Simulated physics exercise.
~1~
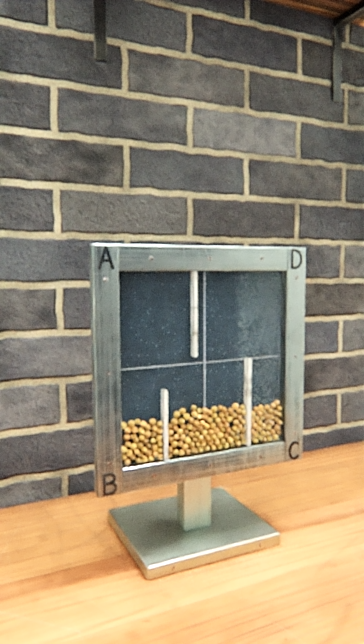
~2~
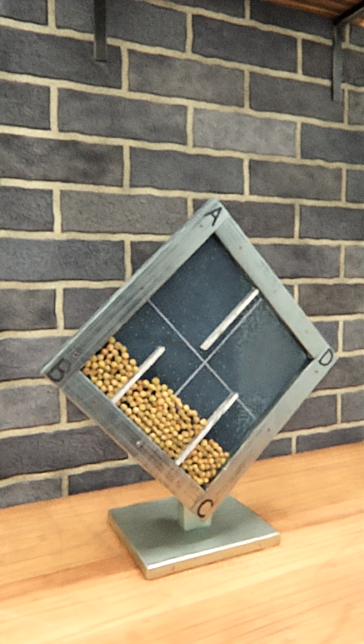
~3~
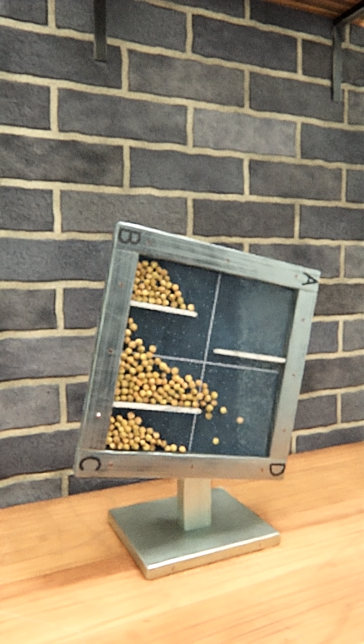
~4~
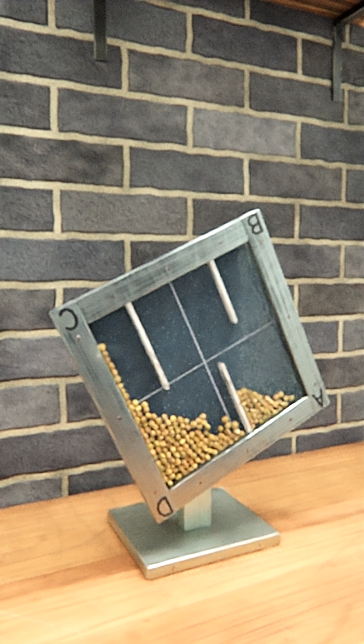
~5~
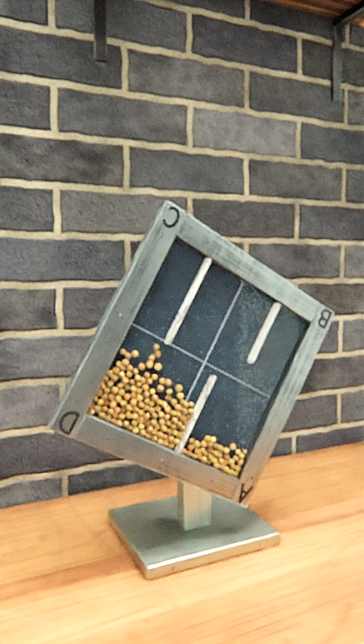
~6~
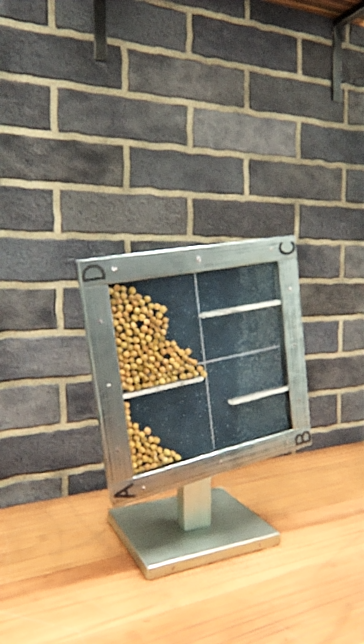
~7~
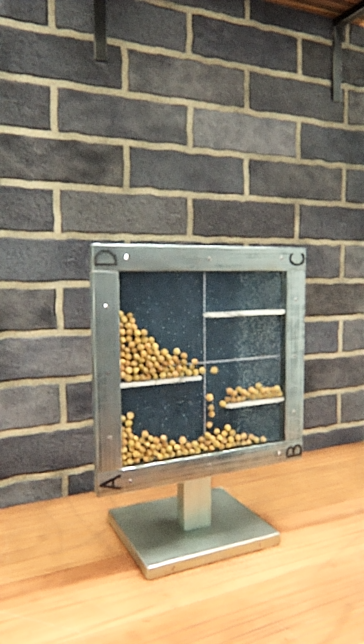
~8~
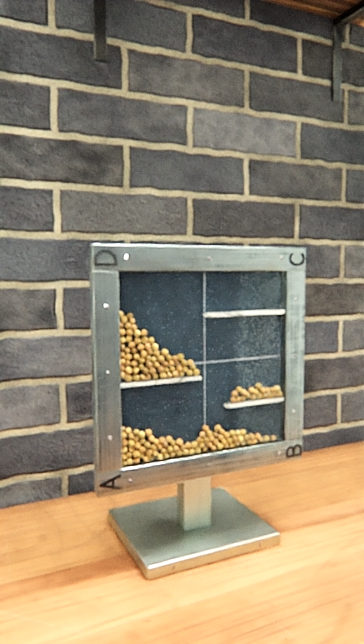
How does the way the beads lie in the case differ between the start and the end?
At the start the beads all lie in a low layer along the bottom of the case. At the end they sit higher overall, with a heap on the left ledge and a few on the lower right ledge, while the rest lie along the bottom.
A square metal-framed case of small tan beads, lettered at its corners and mounted on a stand before a dark brick wall, starts upright with the beads along its bottom. It turns clockwise, and the beads gather toward the left side. As it keeps turning, they pile on the thin strips, slide down into the low corner, then bank up on the left again. The case stops three quarters of the way round, and some beads spill to the right. They settle on the left ledge, the lower right ledge and the floor.
